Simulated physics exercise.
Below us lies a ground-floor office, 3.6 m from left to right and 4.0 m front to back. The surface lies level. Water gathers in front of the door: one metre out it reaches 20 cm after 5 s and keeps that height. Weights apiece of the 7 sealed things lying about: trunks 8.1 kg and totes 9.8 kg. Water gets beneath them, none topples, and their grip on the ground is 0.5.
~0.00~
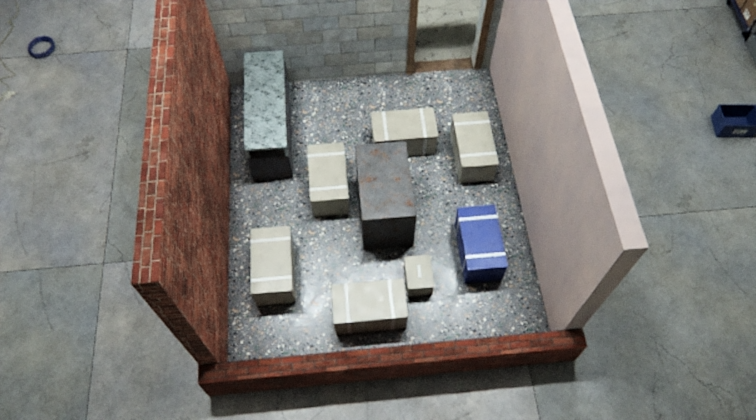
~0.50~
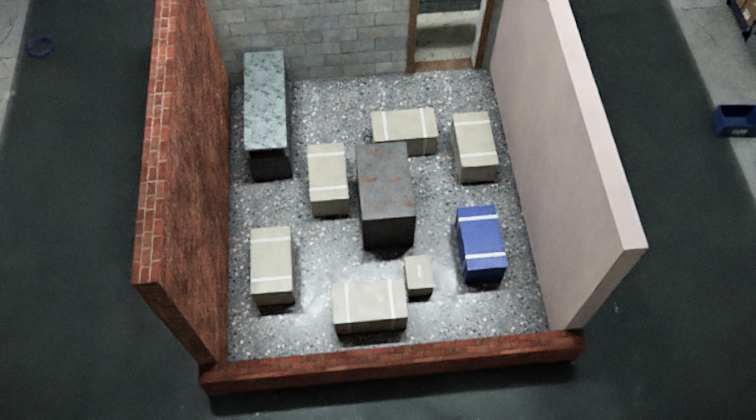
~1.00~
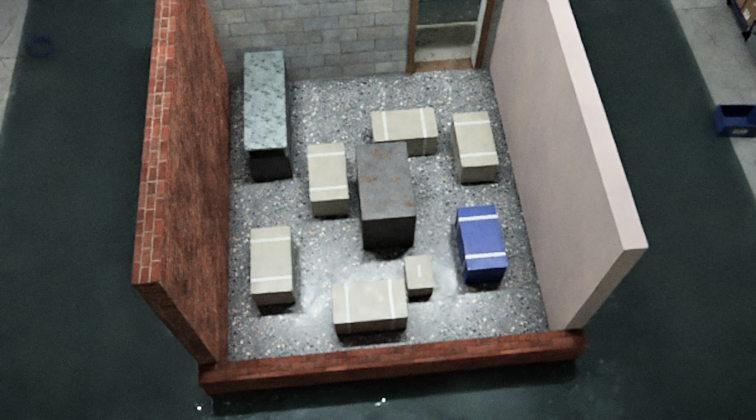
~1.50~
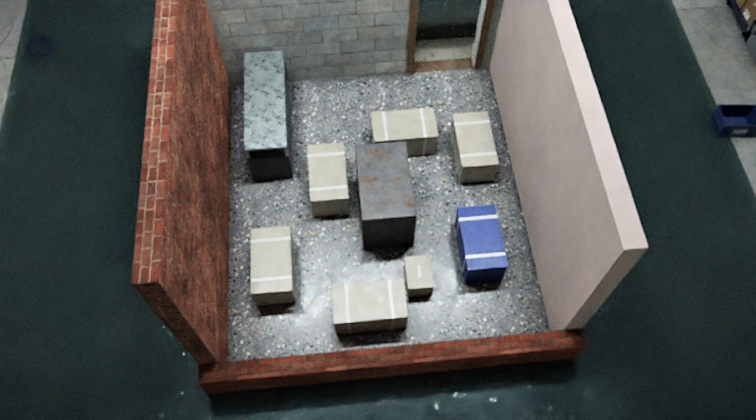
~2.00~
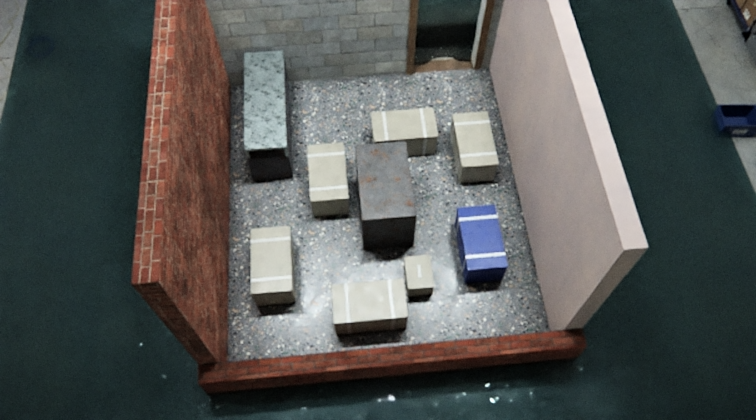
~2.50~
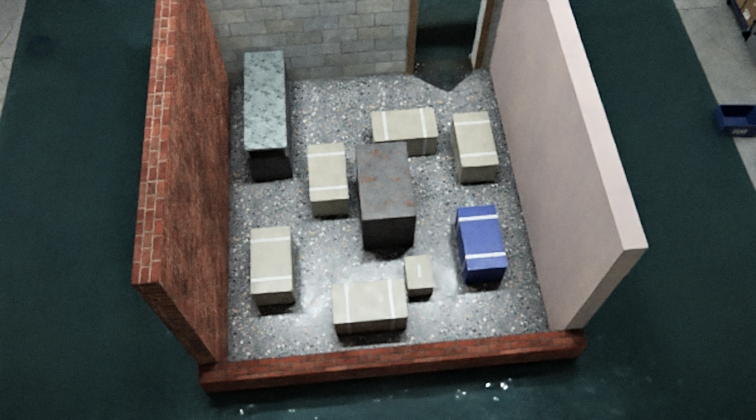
A small room with brick and pale walls, holding boxes and one blue trunk, stood still while dark water spread around its outside, then began seeping in through the doorway at the back.
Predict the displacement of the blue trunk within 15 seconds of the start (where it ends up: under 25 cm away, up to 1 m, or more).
Blue trunk gets carried off.
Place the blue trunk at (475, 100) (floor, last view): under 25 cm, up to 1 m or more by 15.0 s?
It travels far.
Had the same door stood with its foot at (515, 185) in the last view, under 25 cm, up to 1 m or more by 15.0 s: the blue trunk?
Then the blue trunk moves a short way.
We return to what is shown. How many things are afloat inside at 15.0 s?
At that moment 7.
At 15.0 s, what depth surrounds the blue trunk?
Roughly 9 cm.
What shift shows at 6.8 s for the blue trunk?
Roughly 60 cm by then.
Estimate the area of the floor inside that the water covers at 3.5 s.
Roughly 1.5 m2.
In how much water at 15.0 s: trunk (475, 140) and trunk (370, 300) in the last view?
Roughly 9 and 9 cm.
After 3.5 s the blue trunk is near (482, 237), 0.0 m from its start, aground; 0 afloat.
After 6.8 s the blue trunk is near (482, 281), 0.6 m from its start, afloat; 3 afloat.
After 11.0 s the blue trunk is near (329, 307), 1.9 m from its start, afloat; 6 afloat.
After 15.0 s the blue trunk is near (263, 250), 2.5 m from its start, afloat; 7 afloat.
